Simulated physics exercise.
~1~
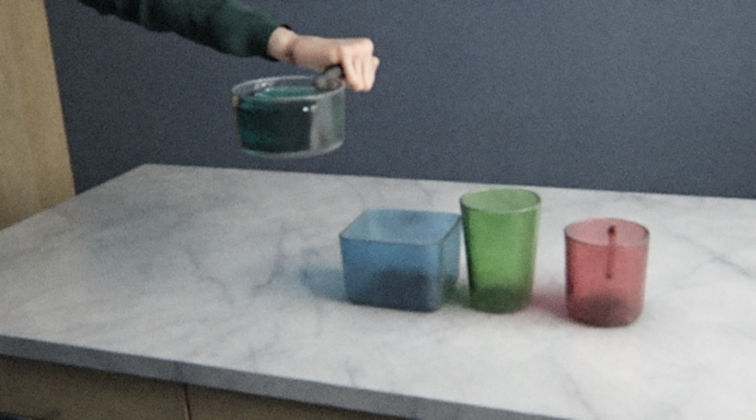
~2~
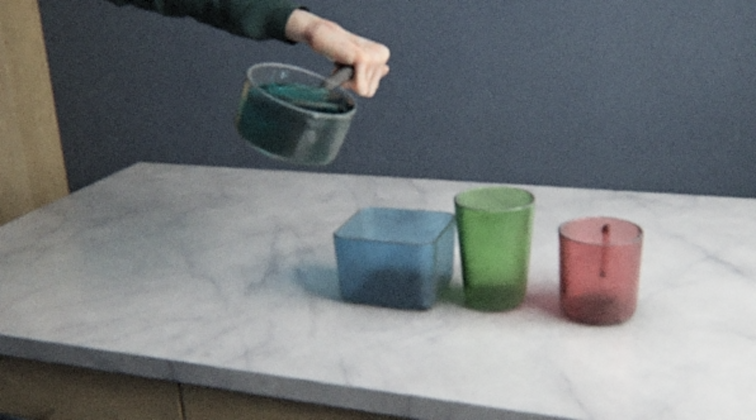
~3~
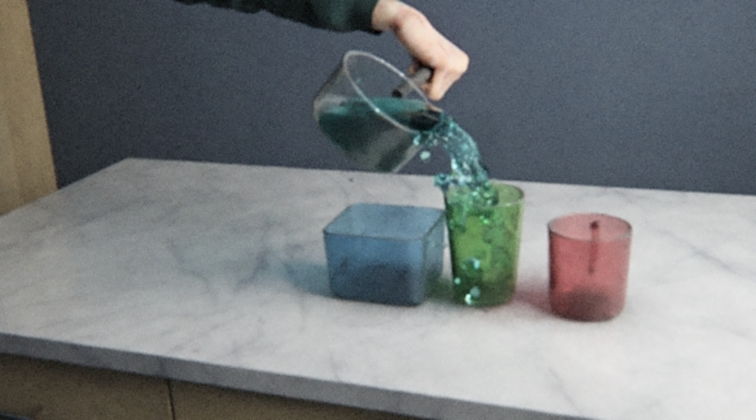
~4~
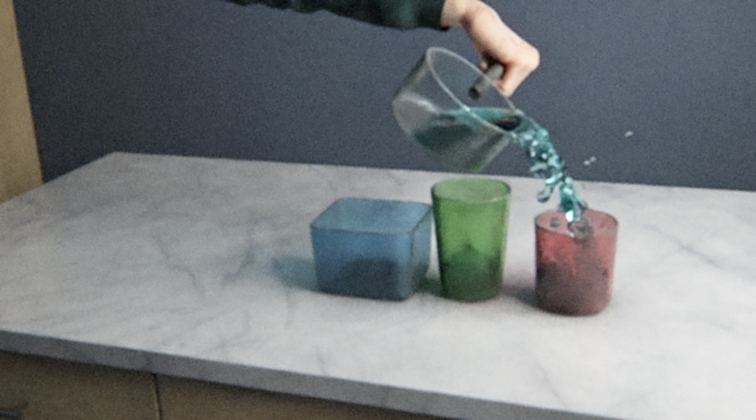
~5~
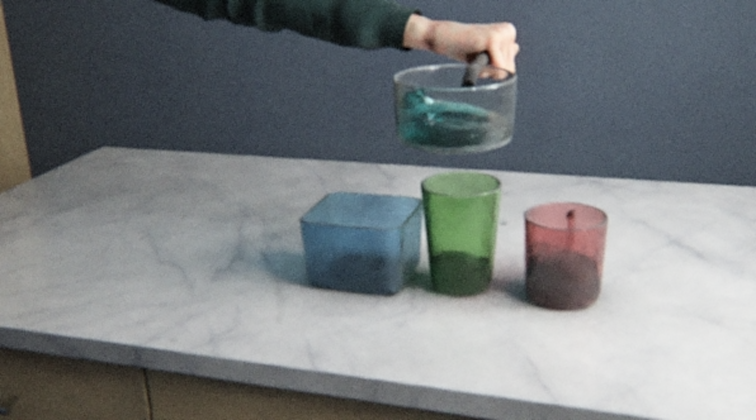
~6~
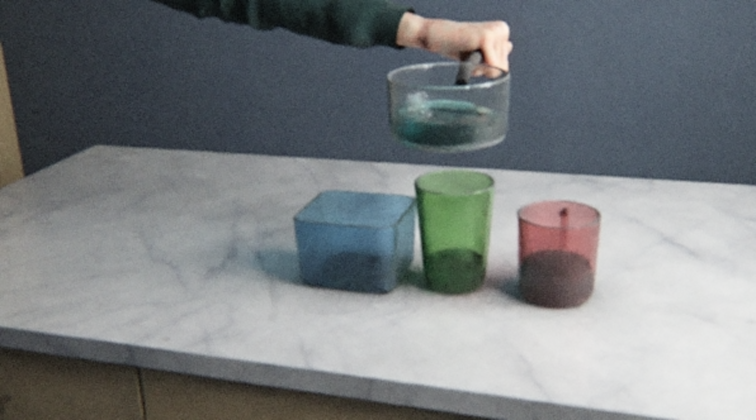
A clear glass saucepan of teal water, held by a hand in a dark green sleeve, hovers over a pale marbled worktop before a dark blue wall, seen from the front and slightly above. Below stand a blue oblong tub on the left, a green tumbler in the middle and a red mug on the right. The hand tips the saucepan rightward and sweeps it right, pouring a splashing stream into the tumbler, then into the mug. It then levels the saucepan, which ends upright with some water left, while the tumbler and mug hold dark liquid.
